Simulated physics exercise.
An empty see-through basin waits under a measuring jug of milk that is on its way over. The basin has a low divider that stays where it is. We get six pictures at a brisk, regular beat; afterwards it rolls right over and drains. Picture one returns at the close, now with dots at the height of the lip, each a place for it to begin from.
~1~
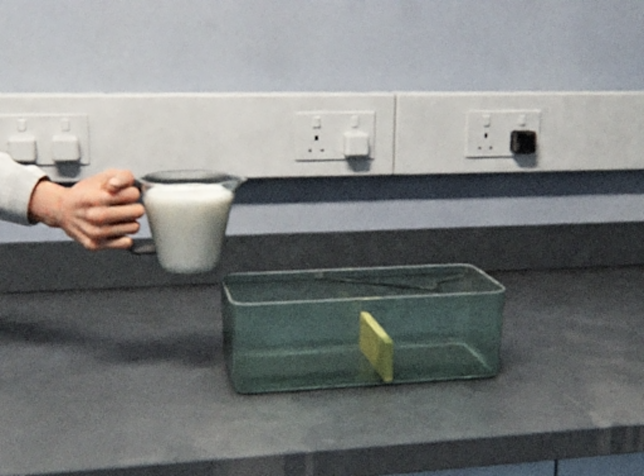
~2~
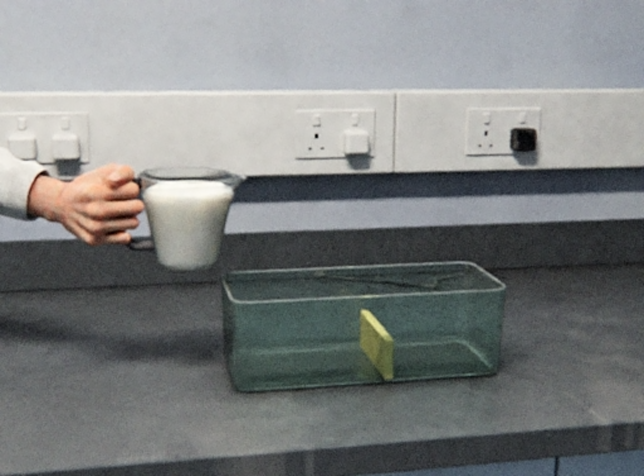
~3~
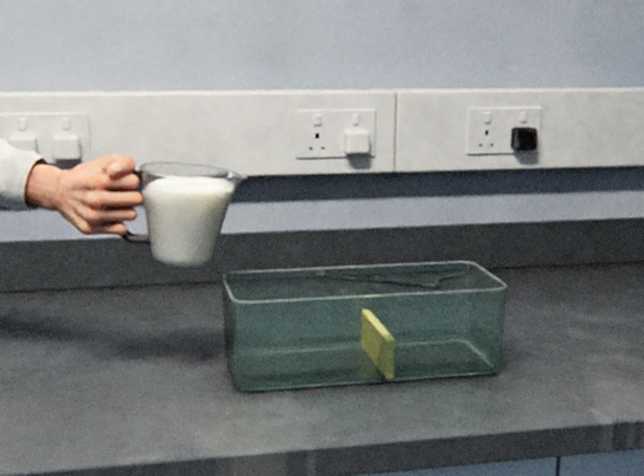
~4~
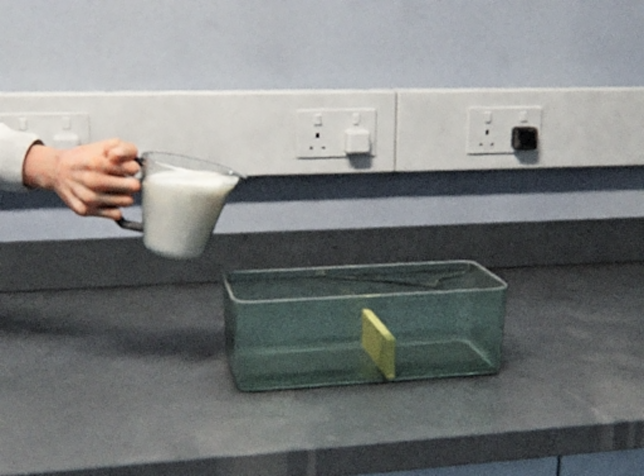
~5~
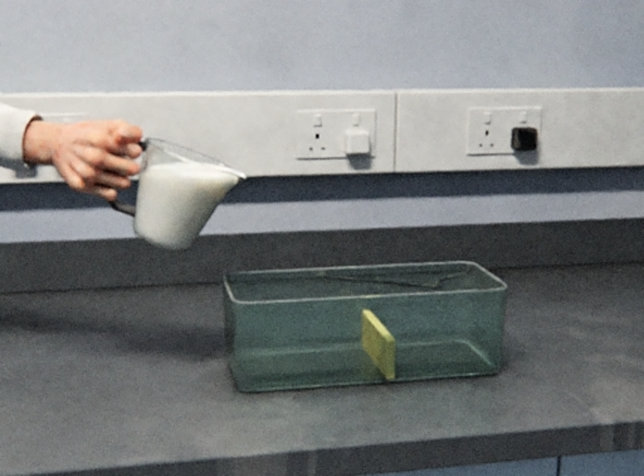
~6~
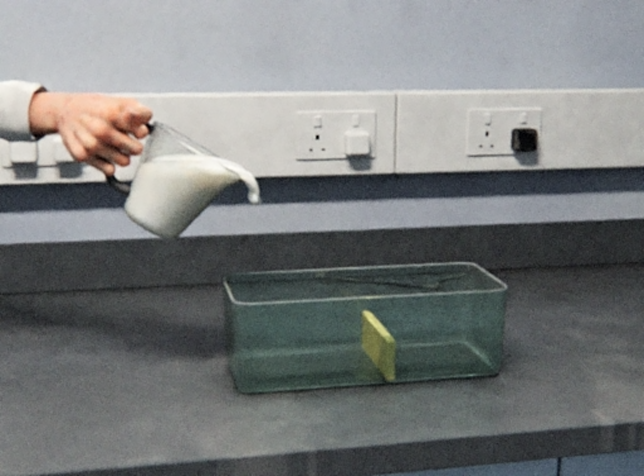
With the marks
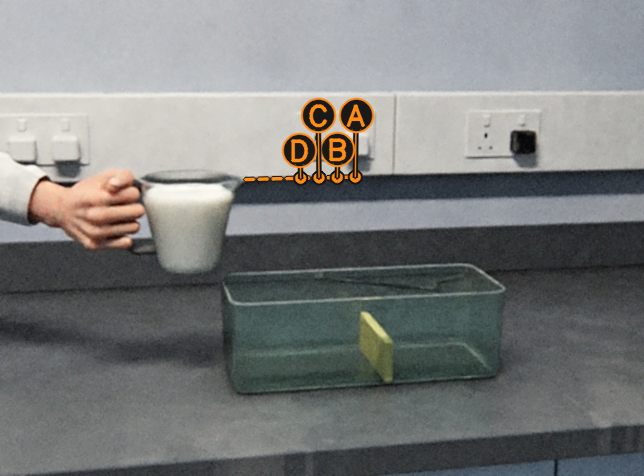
A hand held a glass jug of milk above and to the left of a clear basin with a yellow divider, then gradually tilted it rightward until milk began to run over the lip.
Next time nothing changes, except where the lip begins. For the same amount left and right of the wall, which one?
I would pick place D.
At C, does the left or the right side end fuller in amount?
The right side.
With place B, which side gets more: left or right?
The right side.
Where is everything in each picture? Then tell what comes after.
Upright, lip at (245, 179); basin from (233, 392) to (497, 374); top of the wall at (376, 326); nothing has left yet.
Upright, lip at (245, 177); nothing has left yet.
Tipped about 6°, lip at (246, 177); nothing has left yet.
Tipped about 12°, lip at (246, 177); nothing has left yet.
Tipped about 21°, lip at (245, 177); nothing has left yet.
Tipped about 32°, lip at (245, 178); milk is over the lip, down to (259, 201).
On the marked copy, A at (355, 177); B at (337, 177); C at (319, 177); D at (300, 178).
With A, about 3 % ends left of the wall and 96 % right of it.
With B, about 4 % ends left of the wall and 94 % right of it.
With C, about 12 % ends left of the wall and 87 % right of it.
With D, about 53 % ends left of the wall and 46 % right of it.
